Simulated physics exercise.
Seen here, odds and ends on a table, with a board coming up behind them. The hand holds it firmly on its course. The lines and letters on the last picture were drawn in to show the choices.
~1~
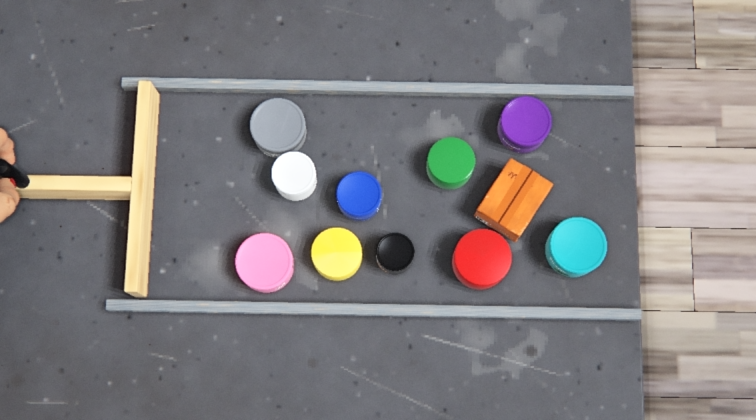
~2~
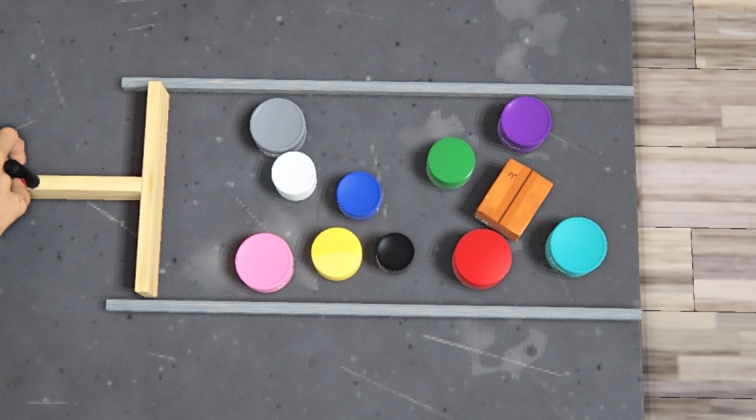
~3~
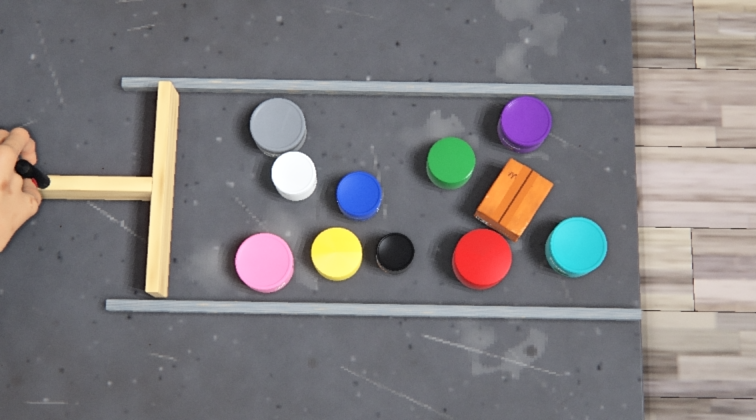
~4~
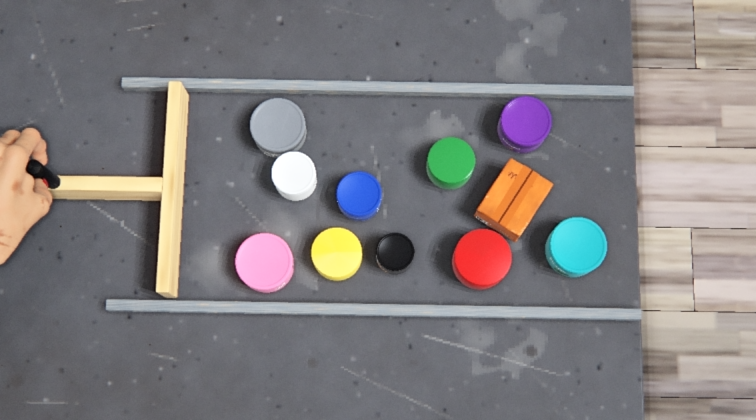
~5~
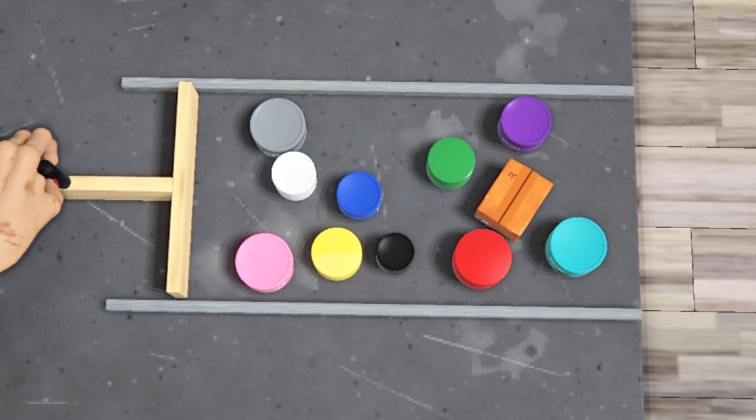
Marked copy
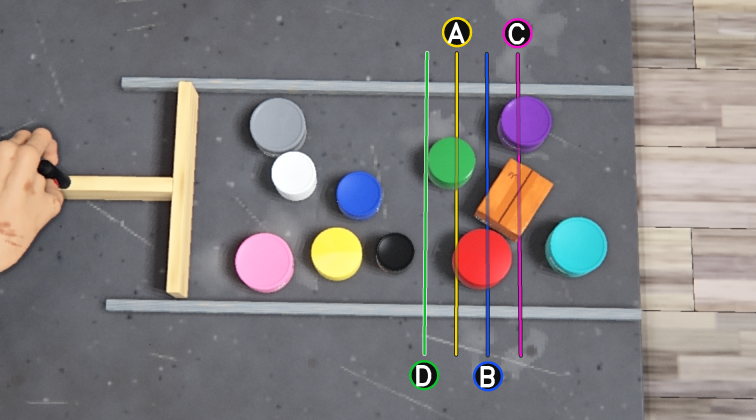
A hand slides a wooden board slowly right toward colourful tubs and an orange-brown block.
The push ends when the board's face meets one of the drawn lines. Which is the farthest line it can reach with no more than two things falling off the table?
As far as mark C.
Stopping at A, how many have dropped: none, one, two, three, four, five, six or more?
By then, none.
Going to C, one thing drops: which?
The turquoise jar goes over.
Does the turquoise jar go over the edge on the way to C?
Yes.
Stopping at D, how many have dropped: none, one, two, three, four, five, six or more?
The count is none.
On the marked copy, A at (457, 199); B at (487, 200); C at (519, 201); D at (426, 199).
With C. Early on, board (301, 187); pink jar (335, 267); grey jar (339, 130).
Further on, board (423, 189); orange box (550, 180); purple tub (528, 122).
At the end, board (519, 191); turquoise jar over the edge; orange box (631, 192); one fallen.
As for the rest, A is within the limit but short; B is within the limit but short; D is within the limit but short.
